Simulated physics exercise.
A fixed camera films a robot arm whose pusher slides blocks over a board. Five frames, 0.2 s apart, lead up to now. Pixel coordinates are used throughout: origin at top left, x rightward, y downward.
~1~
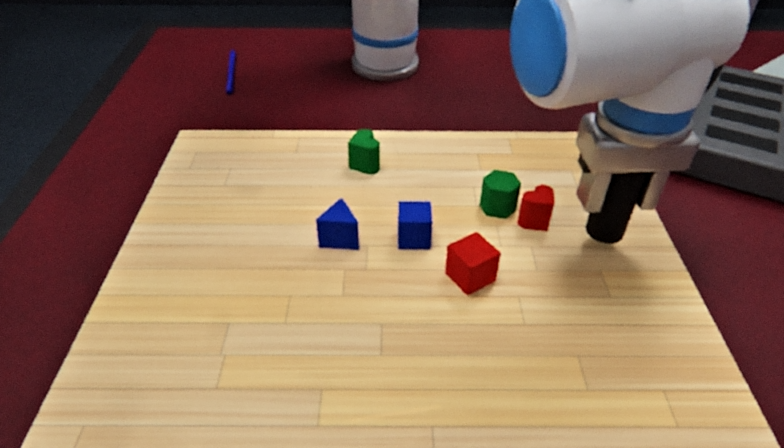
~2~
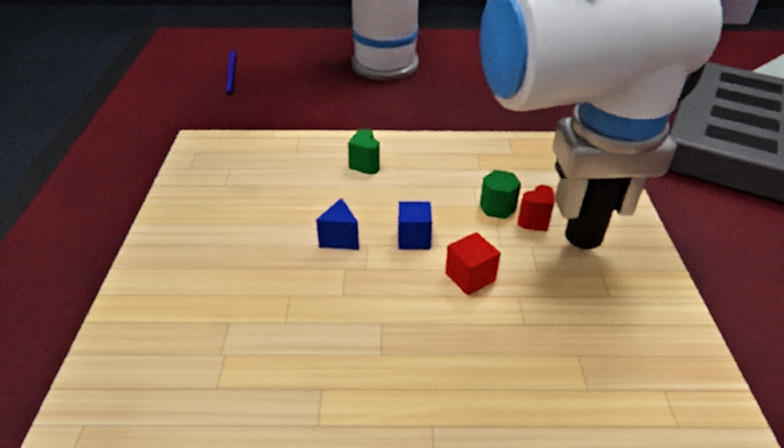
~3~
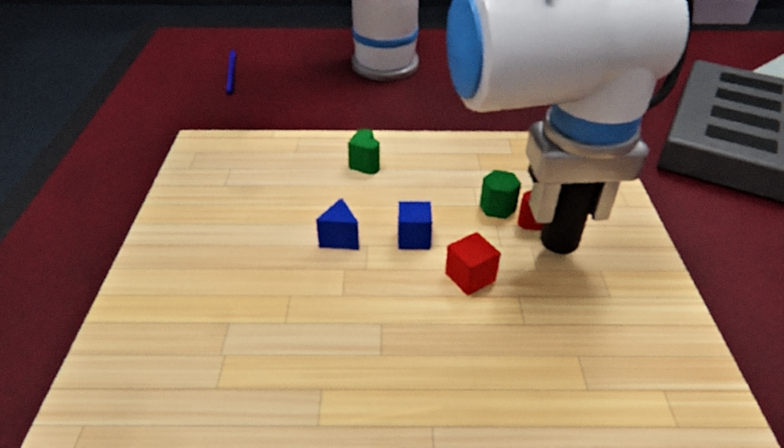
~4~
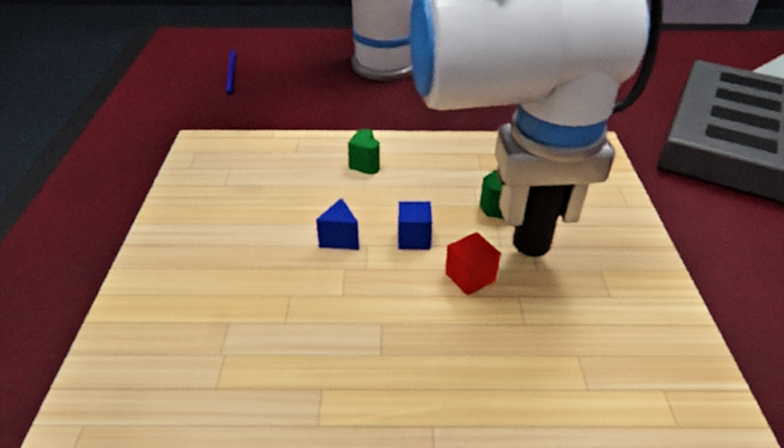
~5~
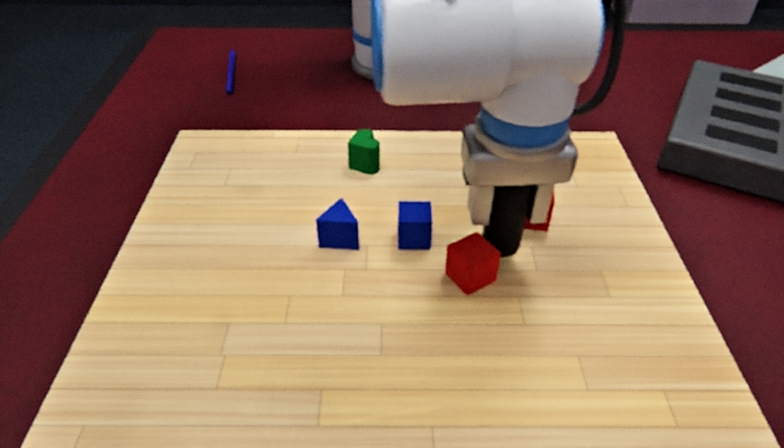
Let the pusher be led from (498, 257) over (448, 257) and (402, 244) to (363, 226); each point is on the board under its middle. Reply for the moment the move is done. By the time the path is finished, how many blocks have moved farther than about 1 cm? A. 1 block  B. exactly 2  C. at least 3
Correct choice: B.
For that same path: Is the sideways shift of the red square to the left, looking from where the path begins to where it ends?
Yes, that is what happens.
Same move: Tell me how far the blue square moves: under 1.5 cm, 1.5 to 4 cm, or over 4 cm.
It goes a long way, over 4 cm.
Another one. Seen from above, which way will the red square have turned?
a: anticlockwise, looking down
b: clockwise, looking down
Answer: A.
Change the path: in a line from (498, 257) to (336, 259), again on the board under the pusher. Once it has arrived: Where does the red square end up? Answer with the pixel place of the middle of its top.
Near (453, 257).
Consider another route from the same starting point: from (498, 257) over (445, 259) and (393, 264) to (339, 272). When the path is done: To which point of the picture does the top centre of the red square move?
It ends at (451, 259).
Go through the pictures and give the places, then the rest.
Pusher's lower end (604, 231); blue three-sided block (338, 213); blue square (415, 211); red square (474, 248), in the first frame.
Pusher (584, 237); blocks still, in the second frame.
Pusher (559, 242); blocks still, in the third frame.
Pusher (531, 244); blocks still, in the fourth frame.
Pusher (500, 244); blue three-sided block (338, 213); blue square (415, 211); red square (474, 248), in the fifth frame.
On the path given first. One third of the way, pusher (449, 244); red square (453, 256), turned 55° anticlockwise.
Two thirds of the way, pusher (402, 231); blue square (389, 194), turned 60° clockwise; red square (453, 256), turned 55° anticlockwise.
At the end, pusher (362, 213); blue three-sided block still; blue square (373, 178), turned 115° clockwise; red square (453, 256), turned 55° anticlockwise.
